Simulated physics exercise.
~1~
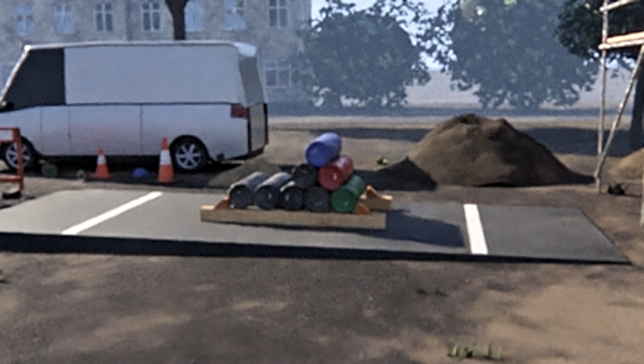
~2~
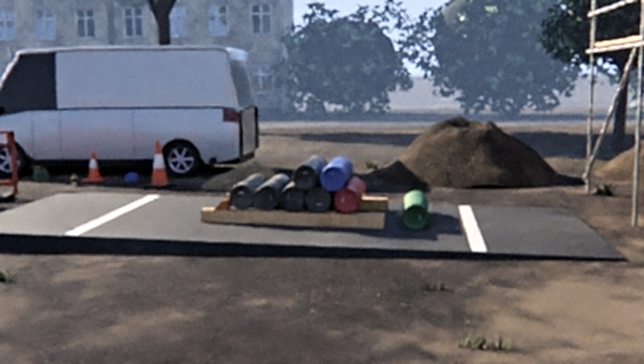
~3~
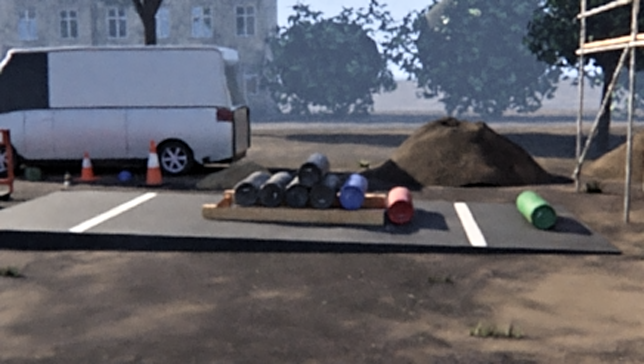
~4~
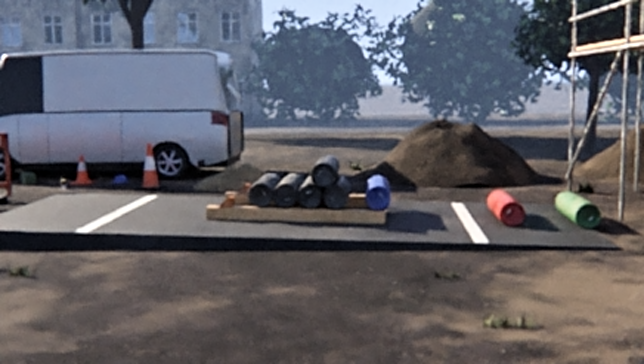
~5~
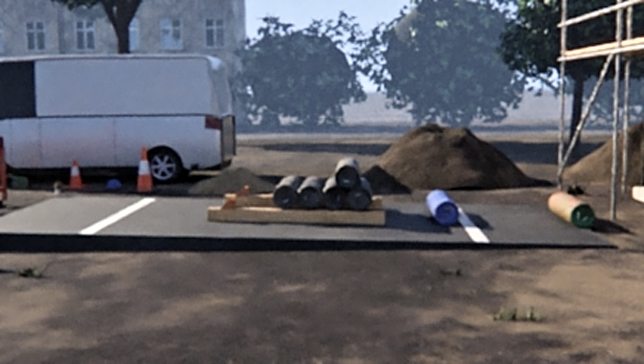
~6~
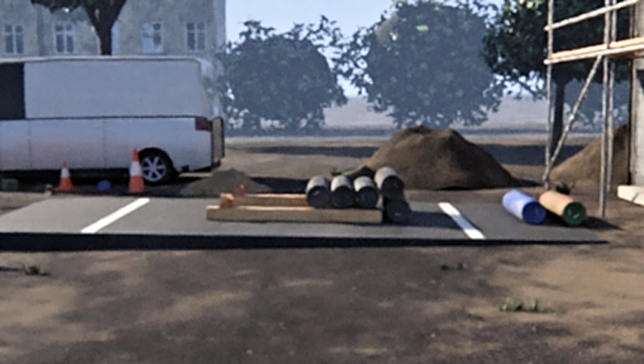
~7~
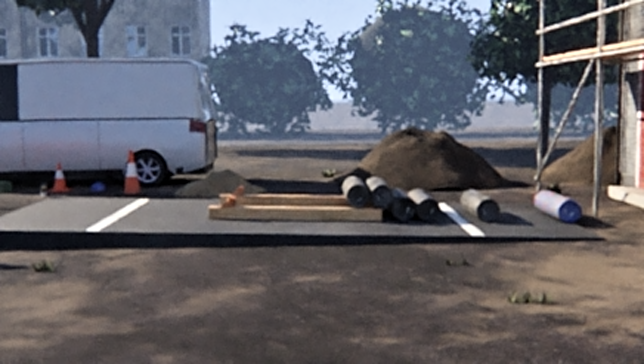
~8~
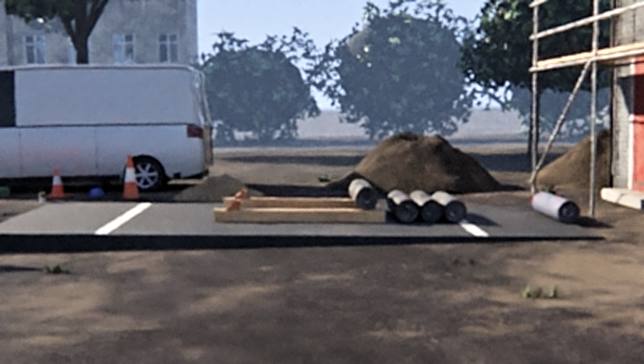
In a dirt yard, stacked cylinders roll right off timber bearers, several crossing the white line.
